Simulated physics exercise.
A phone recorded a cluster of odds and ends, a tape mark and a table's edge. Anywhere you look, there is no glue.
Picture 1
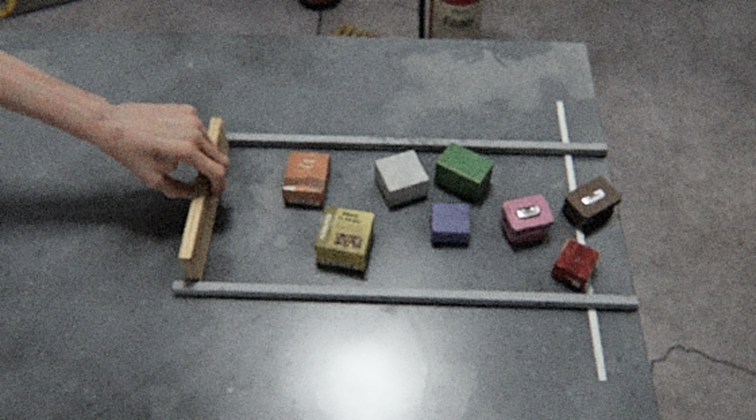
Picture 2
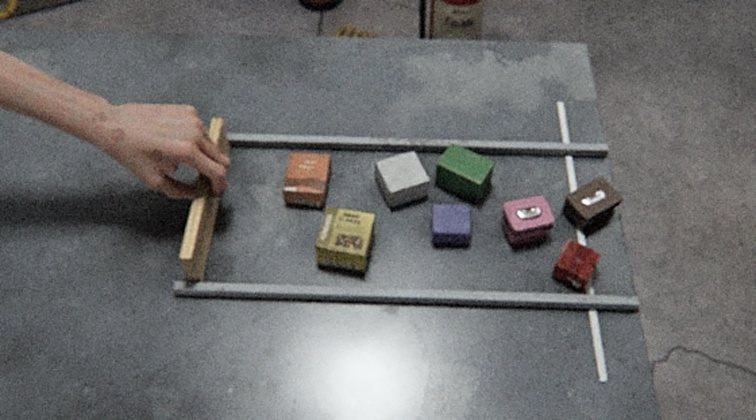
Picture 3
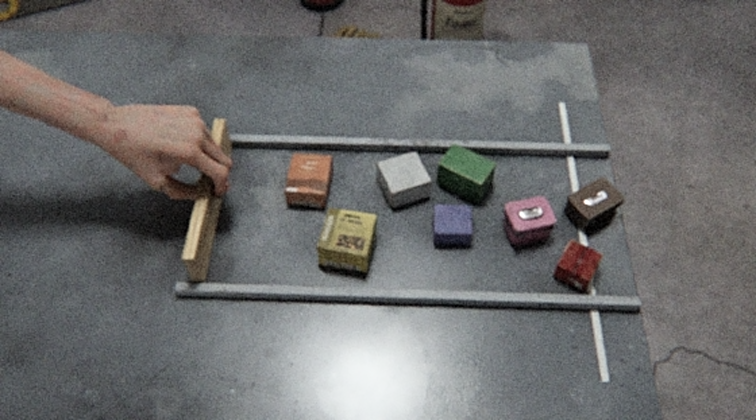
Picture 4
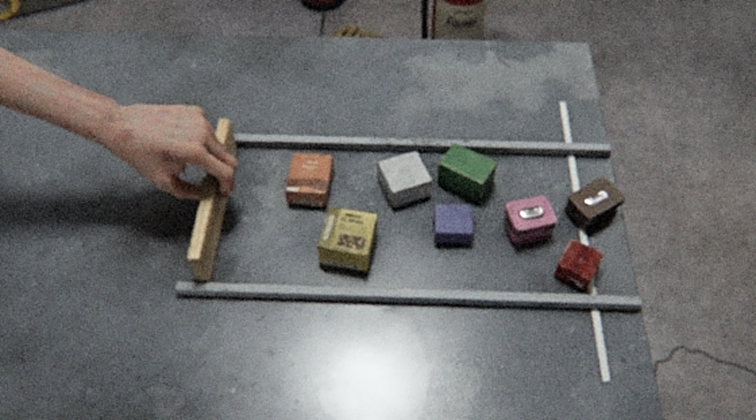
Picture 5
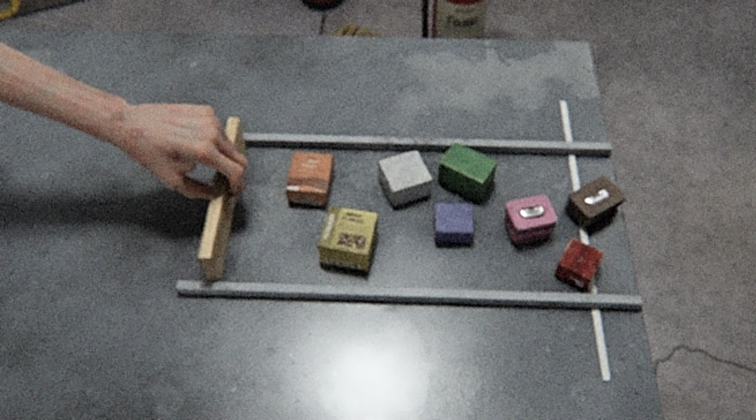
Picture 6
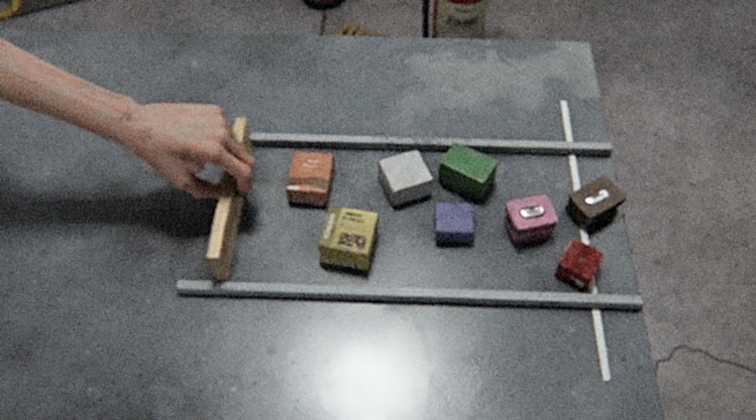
A hand at the left grips an upright wooden board on a dark grey tabletop, seen from above at an angle. Between two pale rails sit an orange box, a yellow box, a white block, a green block, a small blue-purple block and a pink case, with a red box and brown case by a white strip at right. The hand slides the board slightly right, while the objects barely shift.
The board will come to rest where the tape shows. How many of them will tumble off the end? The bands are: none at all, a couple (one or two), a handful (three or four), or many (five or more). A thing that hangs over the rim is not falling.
It is many.
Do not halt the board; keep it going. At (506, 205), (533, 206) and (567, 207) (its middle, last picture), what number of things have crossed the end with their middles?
In order, that gives 1, then 3, then 6.
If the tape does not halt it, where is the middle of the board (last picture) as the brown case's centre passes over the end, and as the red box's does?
The middle is at (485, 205) when it's the brown case, and at (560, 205) when it's the red box.
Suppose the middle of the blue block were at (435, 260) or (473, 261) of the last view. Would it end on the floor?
Blue block: Plunges; plunges.
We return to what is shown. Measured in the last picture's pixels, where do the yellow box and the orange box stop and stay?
Answer: First (616, 244), after that (600, 185).
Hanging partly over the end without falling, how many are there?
The answer comes to 1.
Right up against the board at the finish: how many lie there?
Contact count: 2.
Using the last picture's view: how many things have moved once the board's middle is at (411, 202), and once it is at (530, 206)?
I make it 5 at the first spot and 8 at the other.
Soon after, none off yet; brown case at rest near (594, 204); red box at rest near (579, 264); pink case at rest near (530, 220).
After that, none off yet; brown case displaced a little near (613, 199); red box at rest near (579, 264); pink case displaced about its own width near (579, 223).
In the end, the number that fall off is five or more; gone, white block, blue block, green block, pink case, red box and brown case.
